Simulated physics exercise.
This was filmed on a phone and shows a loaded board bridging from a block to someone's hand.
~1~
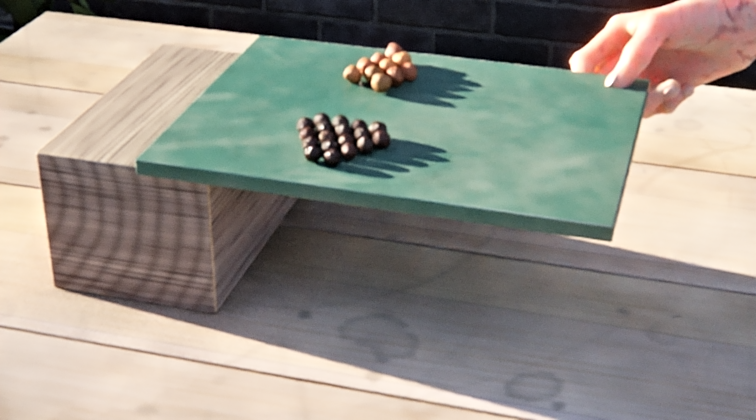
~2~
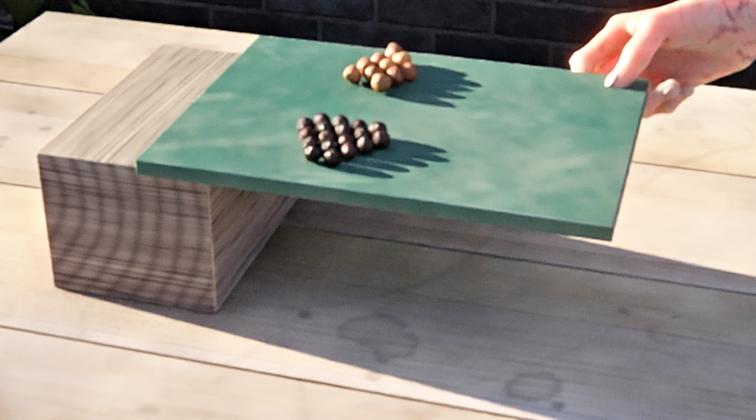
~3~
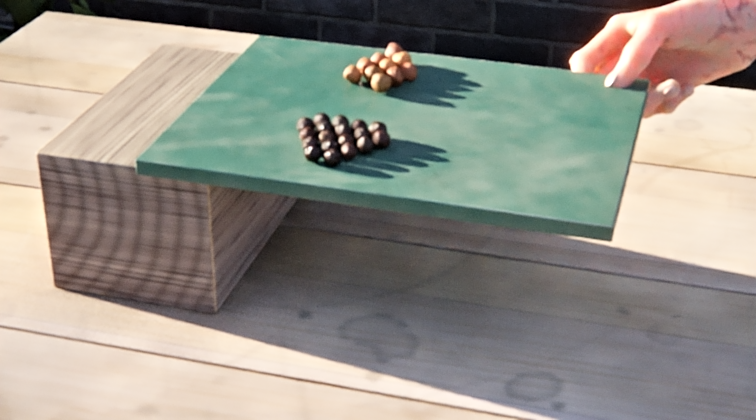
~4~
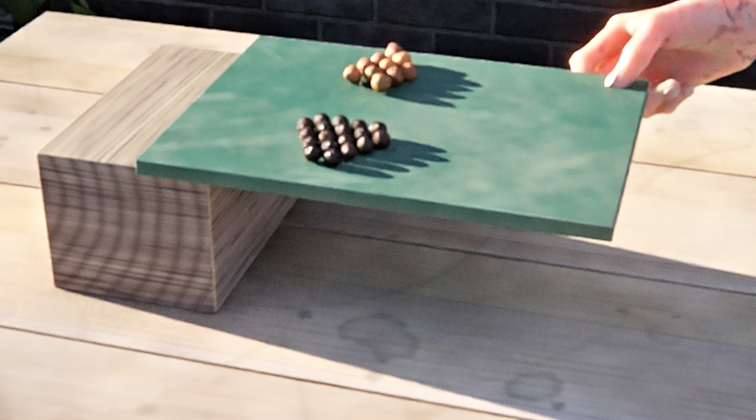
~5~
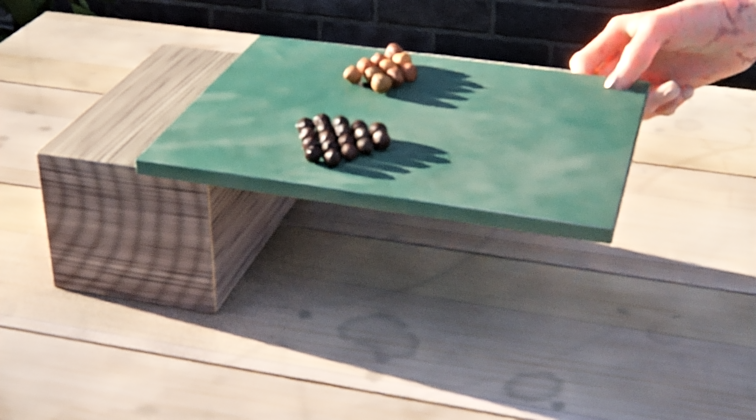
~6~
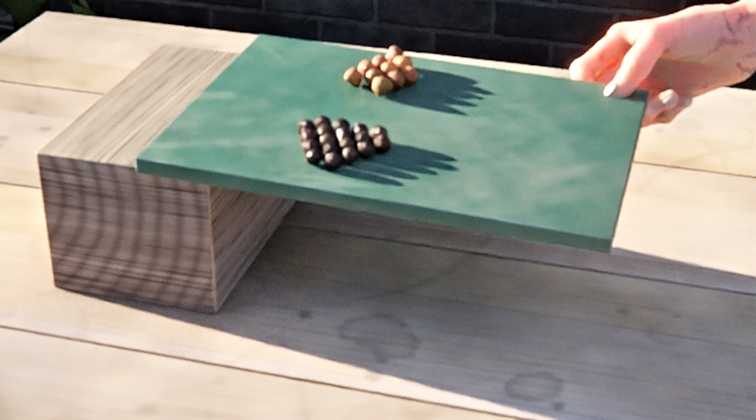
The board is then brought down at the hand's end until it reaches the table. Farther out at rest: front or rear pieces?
Front.
Then, 0.26 s past the last view, board sloping at 9°; near portion all still on the board; far portion all still on the board.
Then, 0.58 s past the last view, board sloping at 20°; near portion all still on the board; far portion all still on the board.
Then, 0.93 s past the last view, board resting at 24°; near portion mostly up to a board's length out; far portion mostly at the foot of the board.
Finally, board resting at 24°; near portion mostly more than two board lengths out, about two thirds gone off the table; far portion mostly up to a board's length out; the near portion has gone farther.
